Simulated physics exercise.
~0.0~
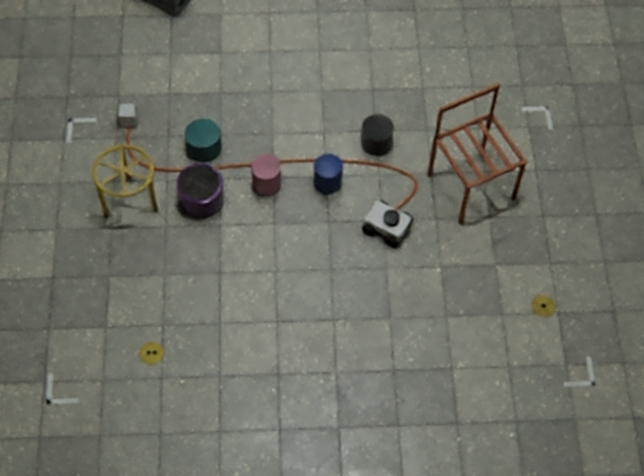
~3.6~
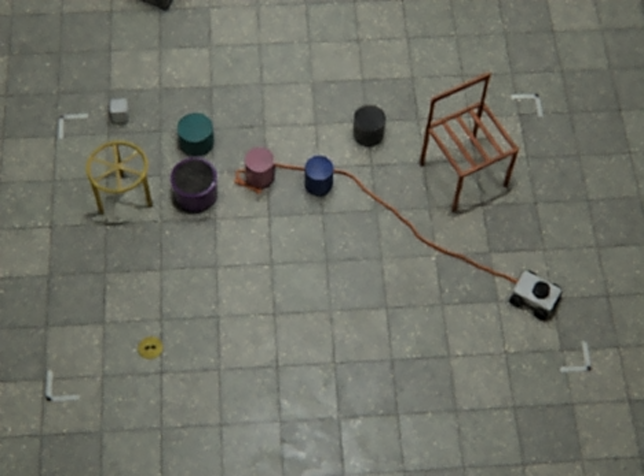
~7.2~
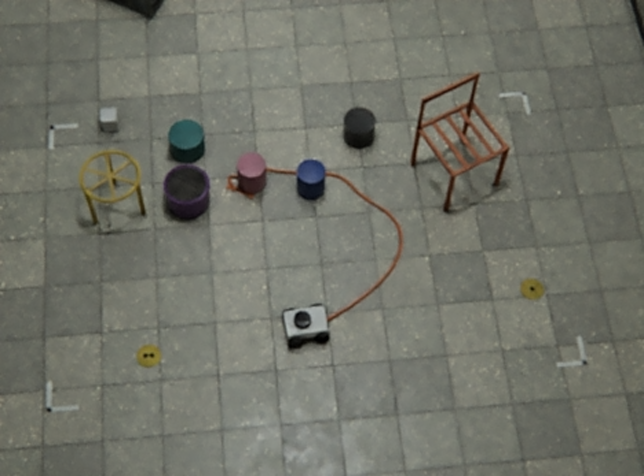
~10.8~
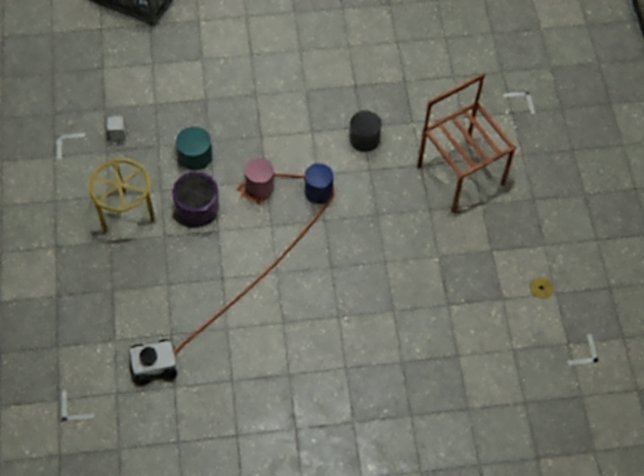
In the video, a small white cart trailing an orange lead among tubs, a stool and a chair moves right and down to a yellow mark, its plug coming out, then travels left to a second mark and stops, the lead pulled taut against the blue tub.
